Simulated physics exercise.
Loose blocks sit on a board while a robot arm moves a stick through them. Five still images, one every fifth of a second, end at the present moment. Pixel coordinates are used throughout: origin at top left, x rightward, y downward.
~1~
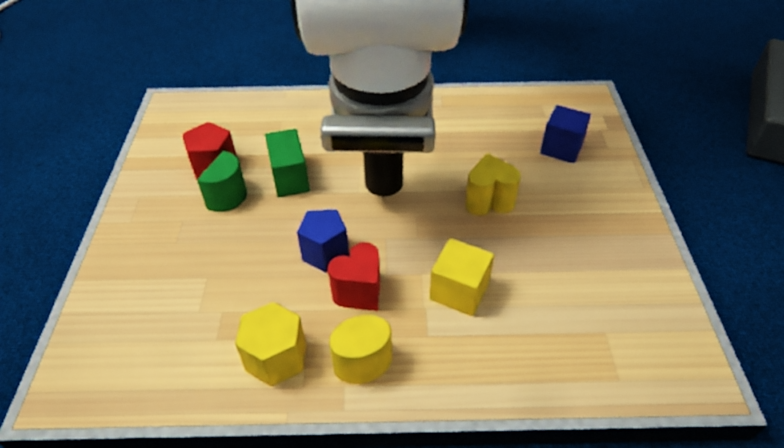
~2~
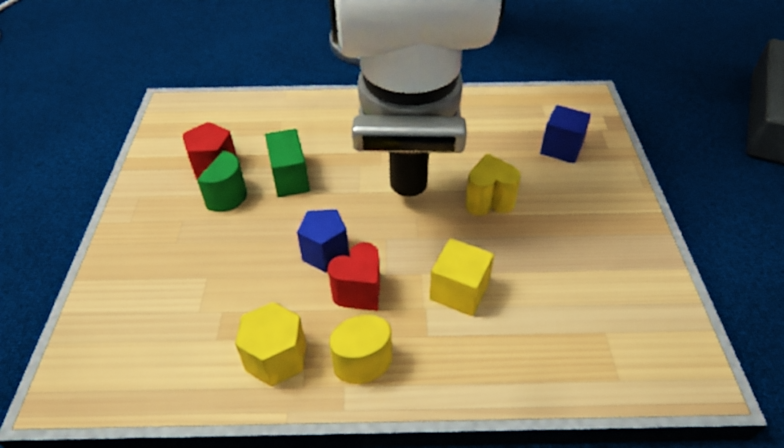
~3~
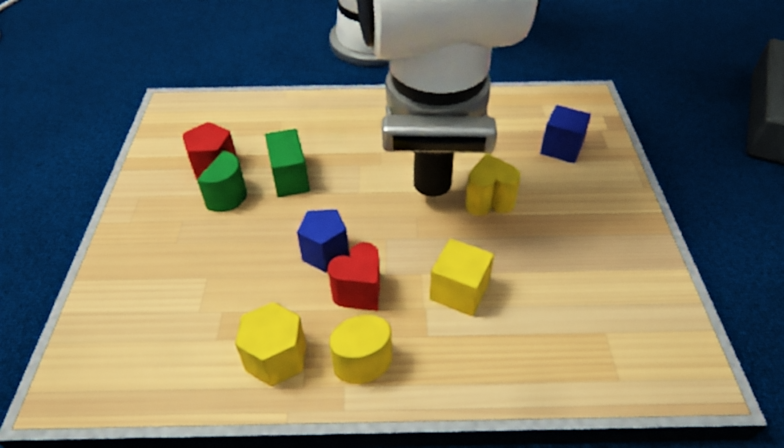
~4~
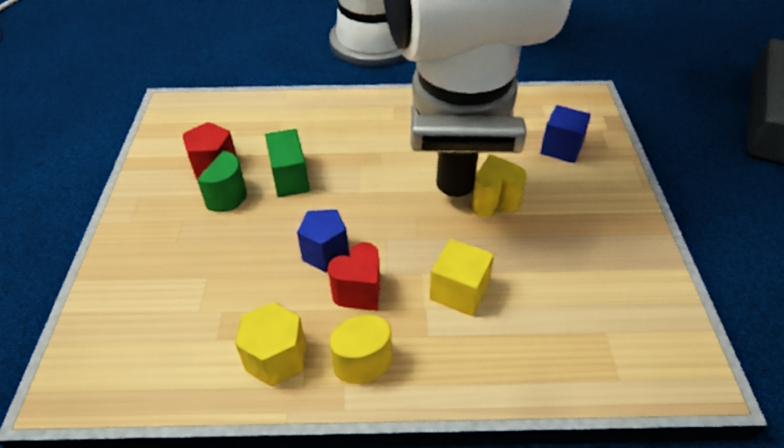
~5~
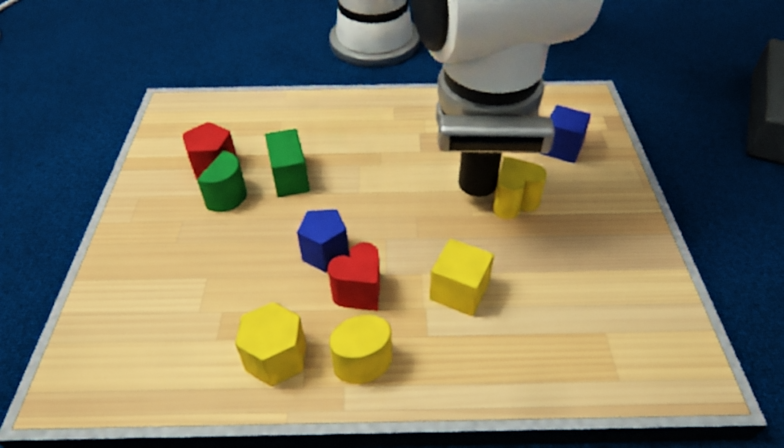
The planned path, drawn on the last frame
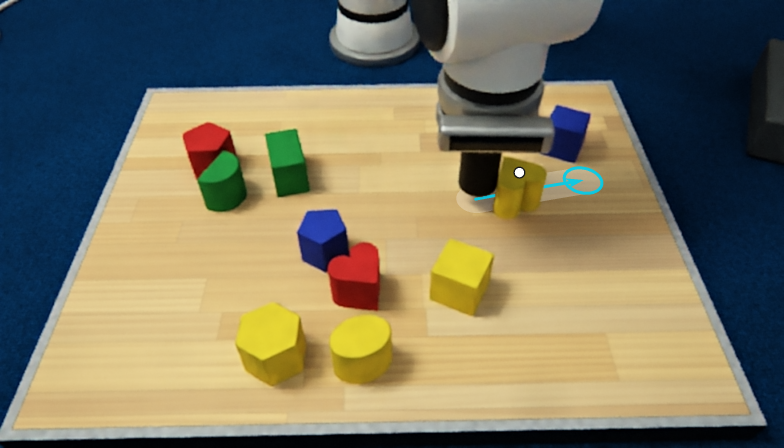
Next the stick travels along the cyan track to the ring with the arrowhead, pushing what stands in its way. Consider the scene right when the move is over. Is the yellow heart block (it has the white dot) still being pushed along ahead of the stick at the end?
No, that is not what happens.
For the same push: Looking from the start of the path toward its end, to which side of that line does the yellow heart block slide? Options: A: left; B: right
The one that fits is B, right.
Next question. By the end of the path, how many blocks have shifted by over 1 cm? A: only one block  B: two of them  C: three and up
The answer is A.
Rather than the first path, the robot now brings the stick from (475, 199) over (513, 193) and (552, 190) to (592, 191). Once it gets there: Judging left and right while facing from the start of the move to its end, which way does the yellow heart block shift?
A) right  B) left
A - right.
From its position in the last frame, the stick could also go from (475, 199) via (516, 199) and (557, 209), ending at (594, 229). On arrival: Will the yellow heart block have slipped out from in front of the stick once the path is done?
Going by the path, yes.
The drawn path runs from (475, 199) to (583, 180); the dot is on the yellow heart block.
What follows on the original path. One third of the way, stick (515, 177); yellow heart block (558, 171).
Two thirds of the way, stick (552, 171); yellow heart block (592, 172), turned 30° clockwise.
At the end, stick (588, 165); yellow heart block (611, 176), turned 55° clockwise; blue square block not moved.
